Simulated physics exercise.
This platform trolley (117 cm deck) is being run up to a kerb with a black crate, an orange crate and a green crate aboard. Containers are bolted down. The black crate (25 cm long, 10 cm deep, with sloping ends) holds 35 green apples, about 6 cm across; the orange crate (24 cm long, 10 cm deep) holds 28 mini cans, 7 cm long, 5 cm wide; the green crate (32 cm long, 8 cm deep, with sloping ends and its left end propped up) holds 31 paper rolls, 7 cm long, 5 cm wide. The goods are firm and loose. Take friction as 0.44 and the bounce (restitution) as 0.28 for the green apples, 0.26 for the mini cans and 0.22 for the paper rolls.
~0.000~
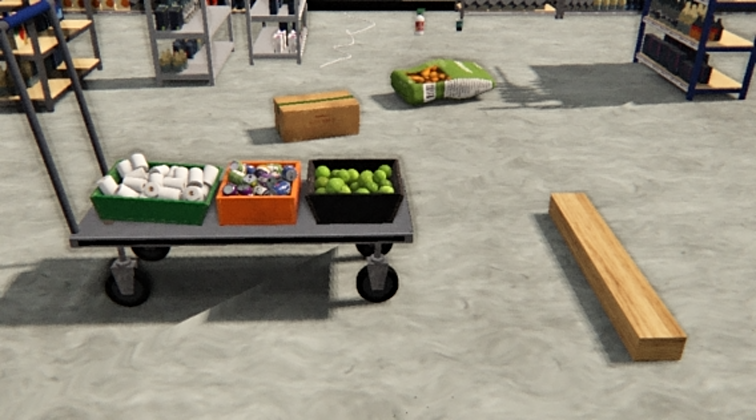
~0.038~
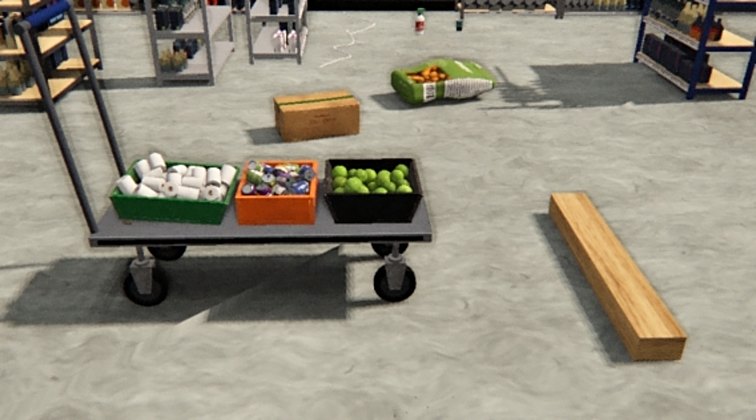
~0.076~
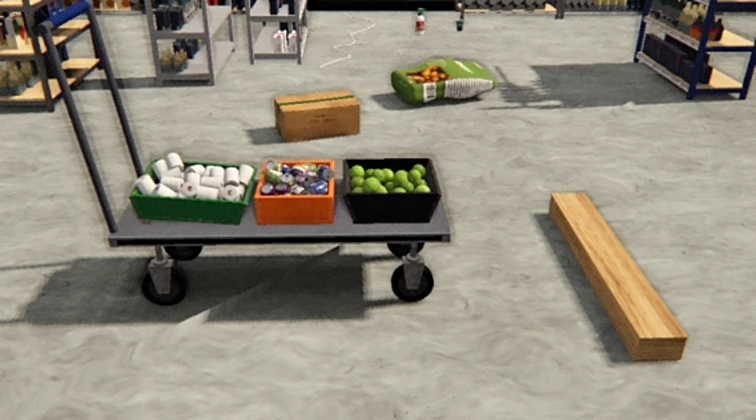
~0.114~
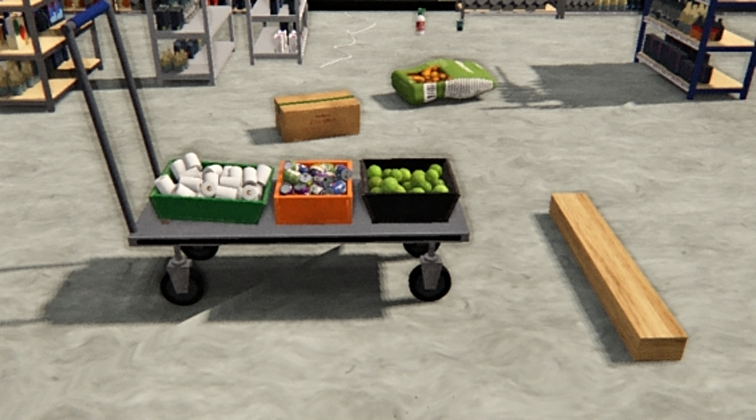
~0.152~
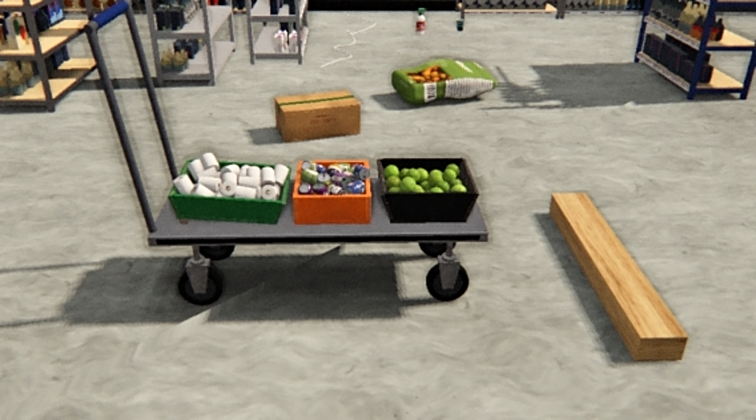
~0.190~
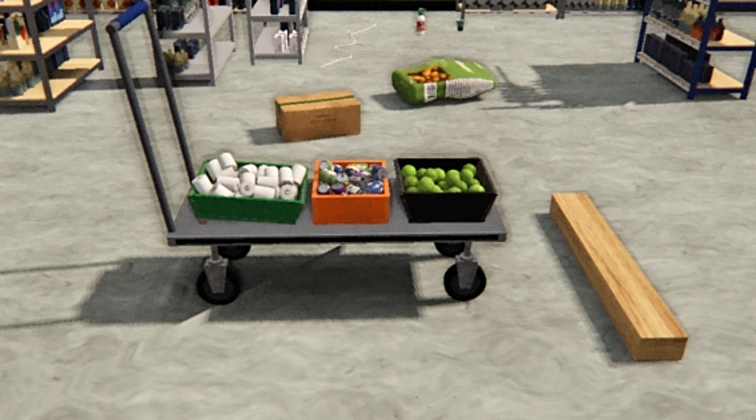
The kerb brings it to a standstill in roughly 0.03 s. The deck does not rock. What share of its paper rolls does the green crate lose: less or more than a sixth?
It sheds fewer than one in six of them.
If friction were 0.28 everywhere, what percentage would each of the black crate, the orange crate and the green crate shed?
Then black crate 0, orange crate 10, green crate 20 per cent.
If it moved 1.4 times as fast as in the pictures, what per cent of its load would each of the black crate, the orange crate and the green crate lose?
Then black crate 10, orange crate 10, green crate 20 per cent.
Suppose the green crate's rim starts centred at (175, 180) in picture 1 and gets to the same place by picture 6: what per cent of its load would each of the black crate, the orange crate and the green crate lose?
In that case black crate 0, orange crate 0, green crate 10 per cent.
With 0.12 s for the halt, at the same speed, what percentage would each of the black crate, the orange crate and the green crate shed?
Then black crate 0, orange crate 0, green crate 0 per cent.
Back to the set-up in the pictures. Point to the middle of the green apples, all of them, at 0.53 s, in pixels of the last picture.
Around (564, 184).
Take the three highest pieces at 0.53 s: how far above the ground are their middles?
Roughly 48 cm.
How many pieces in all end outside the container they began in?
About 3.
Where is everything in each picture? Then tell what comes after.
In the first frame (places track the rim corner closest to us here), green crate (93, 195); orange crate (220, 197); 76 cm to go; all still inside.
Green crate (113, 195); orange crate (240, 197); 70 cm to go, in the second frame.
Green crate (133, 195); orange crate (259, 197); 63 cm to go, in the third frame.
Green crate (152, 195); orange crate (278, 197); 57 cm to go, in the fourth frame.
Green crate (172, 194); orange crate (297, 196); 50 cm to go, in the fifth frame.
Green crate (191, 194); orange crate (316, 196); 44 cm to go; all still inside, in the sixth frame.
After 0.43 s, impact.
After 0.53 s, the black crate has all 35, the orange crate is down by 1 of 28 and the green crate has all 31.
After 0.65 s, the black crate has all 35, the orange crate is down by 1 of 28 and the green crate is down by 3 of 31.
After 0.88 s, the black crate has all 35, the orange crate is down by 1 of 28 and the green crate is down by 3 of 31.
Outcome (at 1.39 s), the black crate has all 35, the orange crate is down by 1 of 28 and the green crate is down by 2 of 31. Asked share, 2 of 31, 6 per cent.
